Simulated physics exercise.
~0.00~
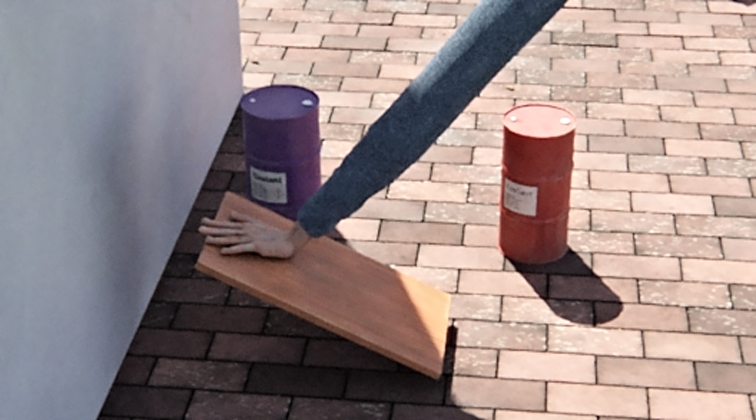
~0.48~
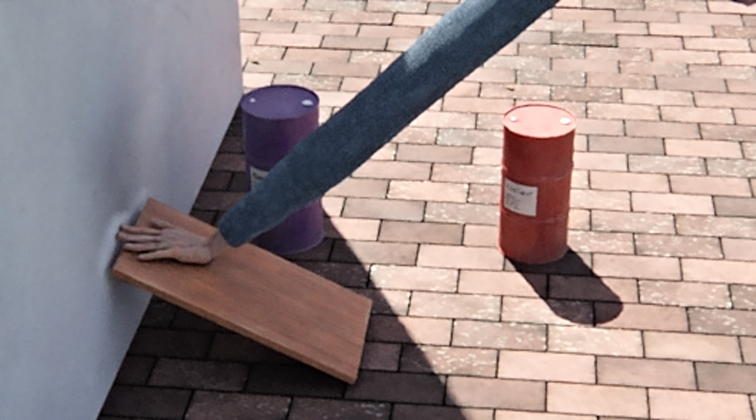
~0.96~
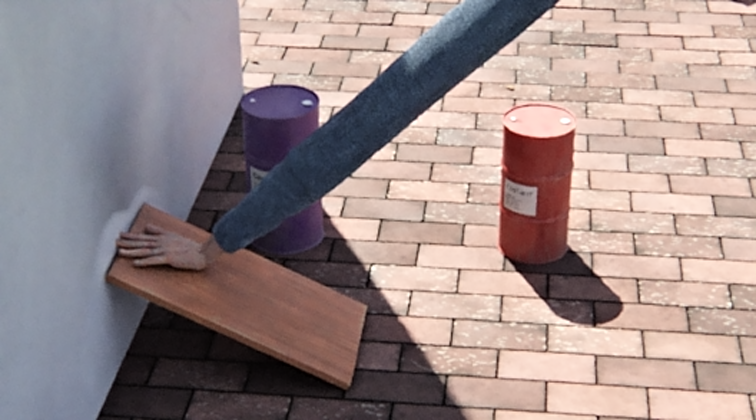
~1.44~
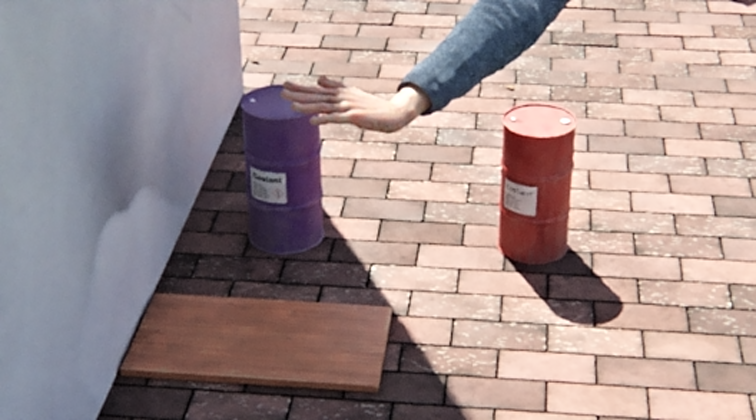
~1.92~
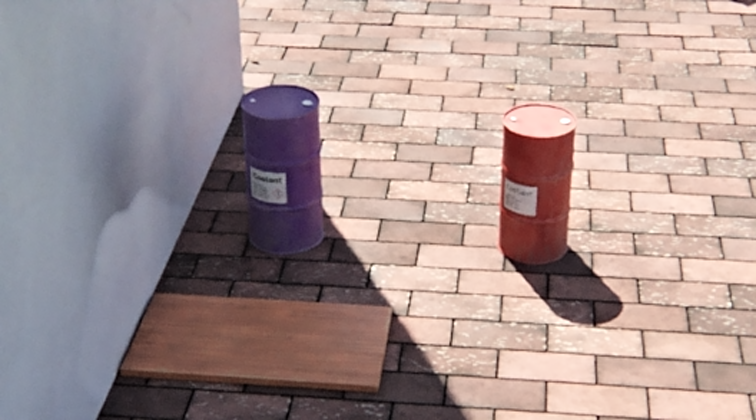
On a sunlit brick floor beside a bare, pale wall, a purple canister and a red canister stand upright. A hand at the end of a long blue sleeve holds a tilted orange-brown board near the purple canister. The arm moves the board left until its raised end meets the wall, then lowers it slightly. The hand lets go and draws back to the right as the board slips down from its slant. With the arm gone, the board lies flat on the bricks at the foot of the wall, and both canisters still stand where they were.
